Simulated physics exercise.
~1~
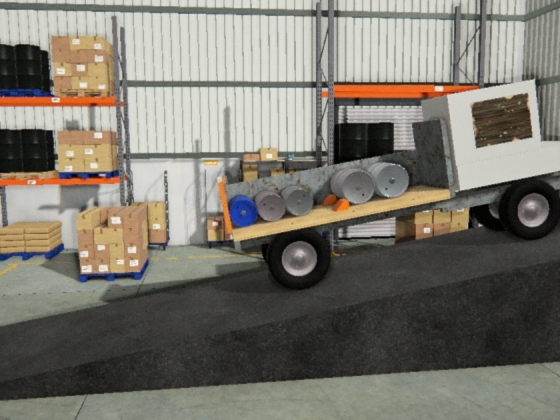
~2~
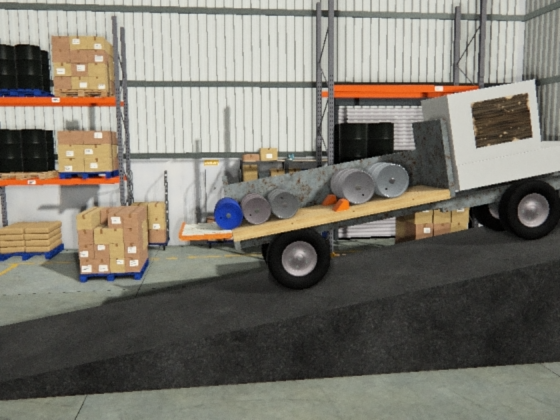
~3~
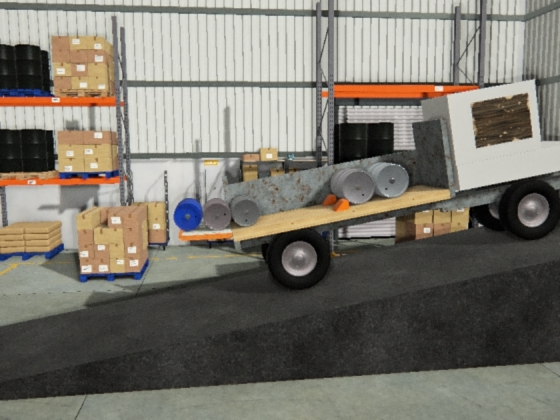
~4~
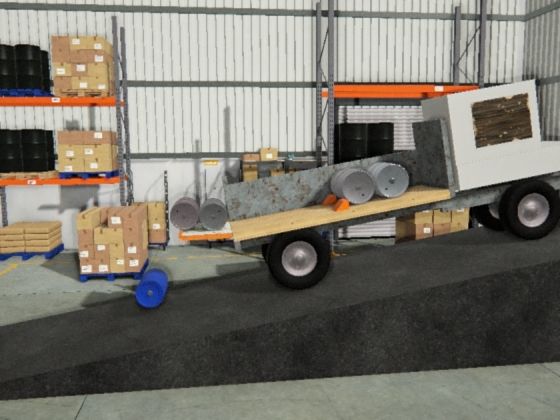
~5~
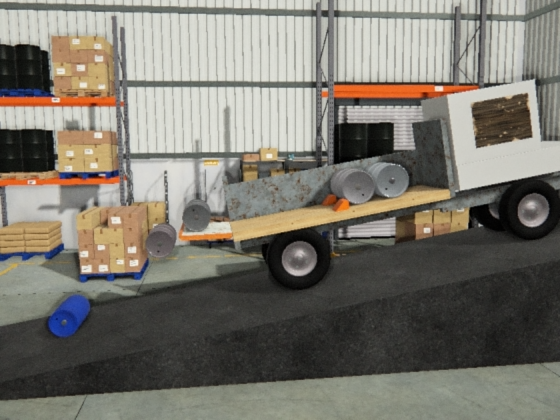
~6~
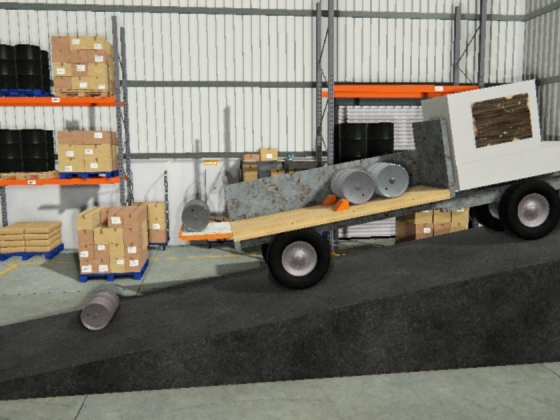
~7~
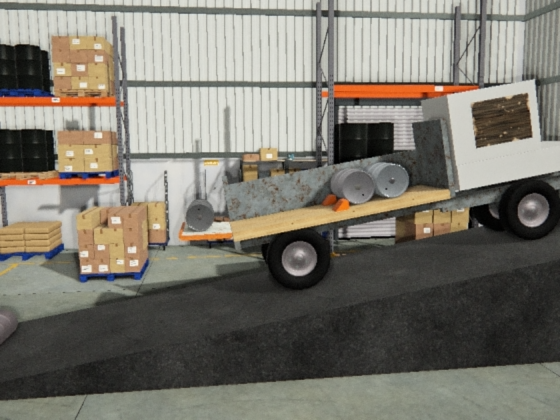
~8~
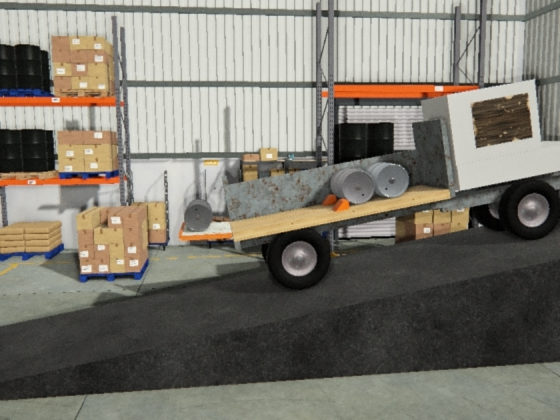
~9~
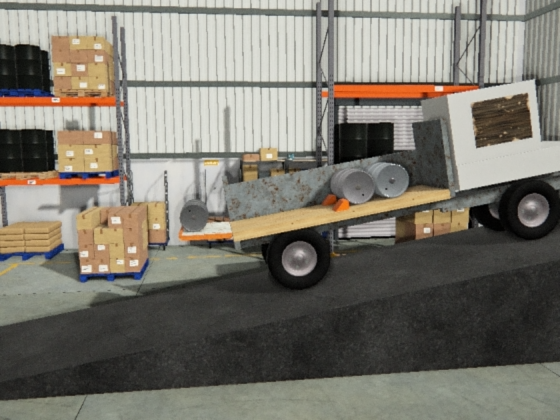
Blue keg rolls left off the lowered gate, a gray one follows, and three stay aboard.
